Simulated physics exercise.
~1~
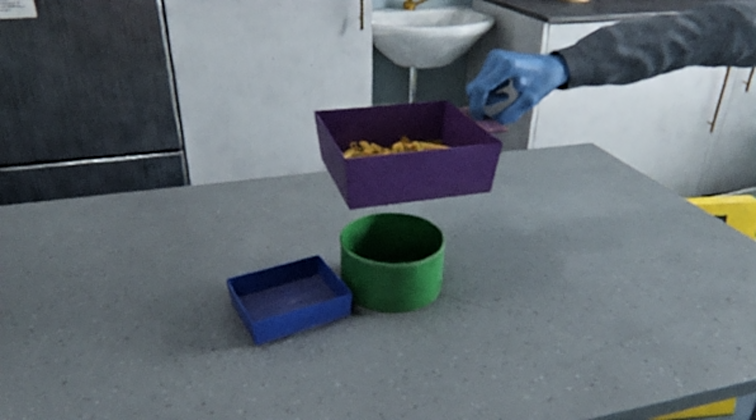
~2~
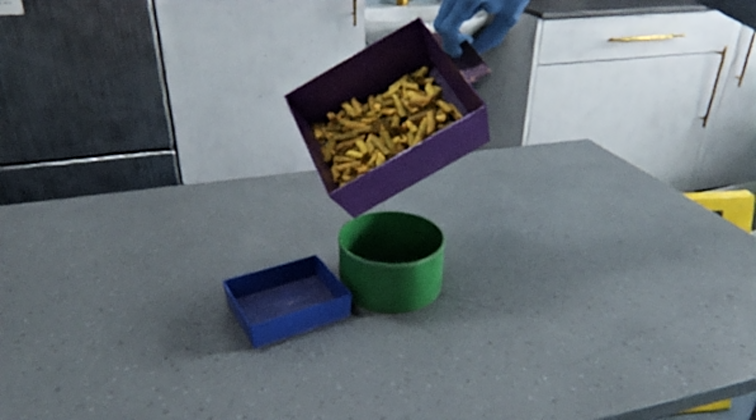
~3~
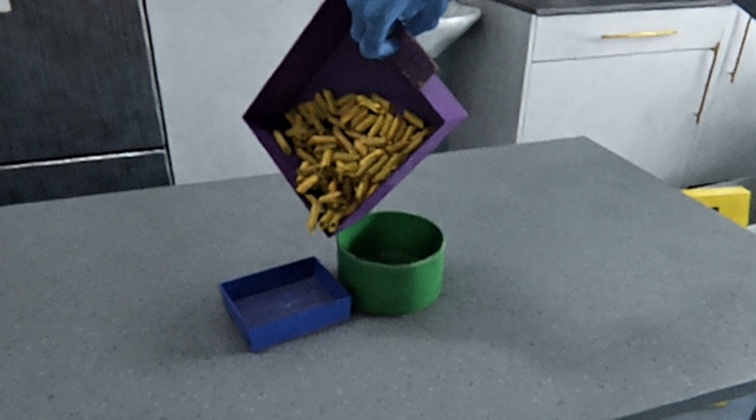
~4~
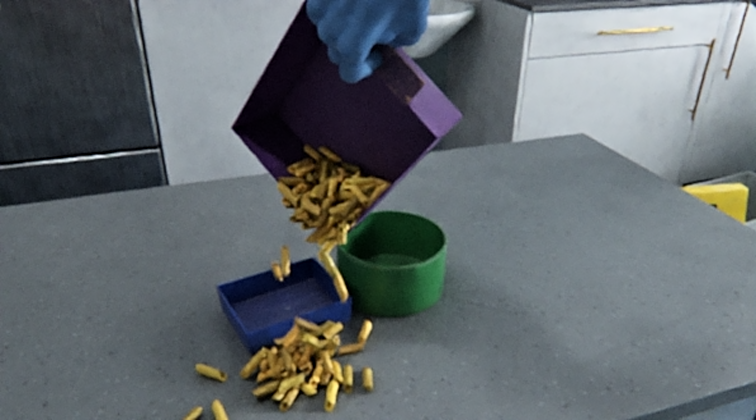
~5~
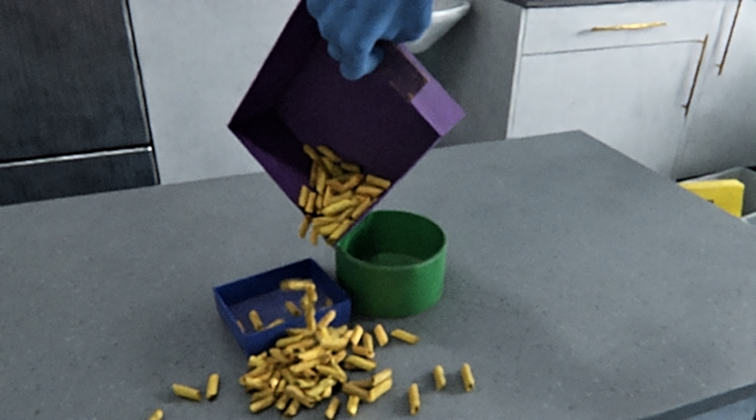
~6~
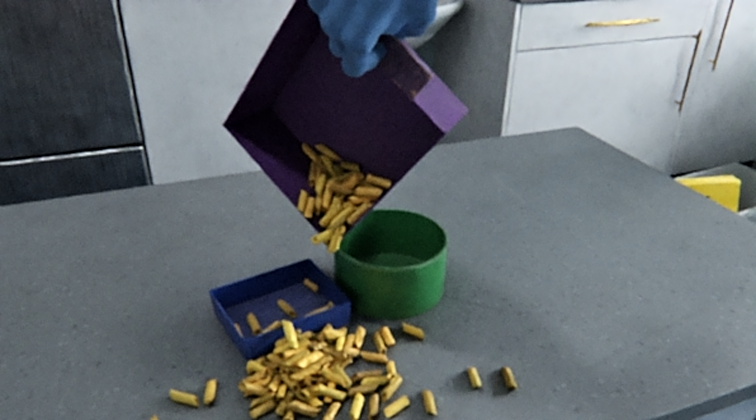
Dry pasta spilling from a purple box tipped by a blue-gloved hand, mostly piling on the grey table, some remaining inside.
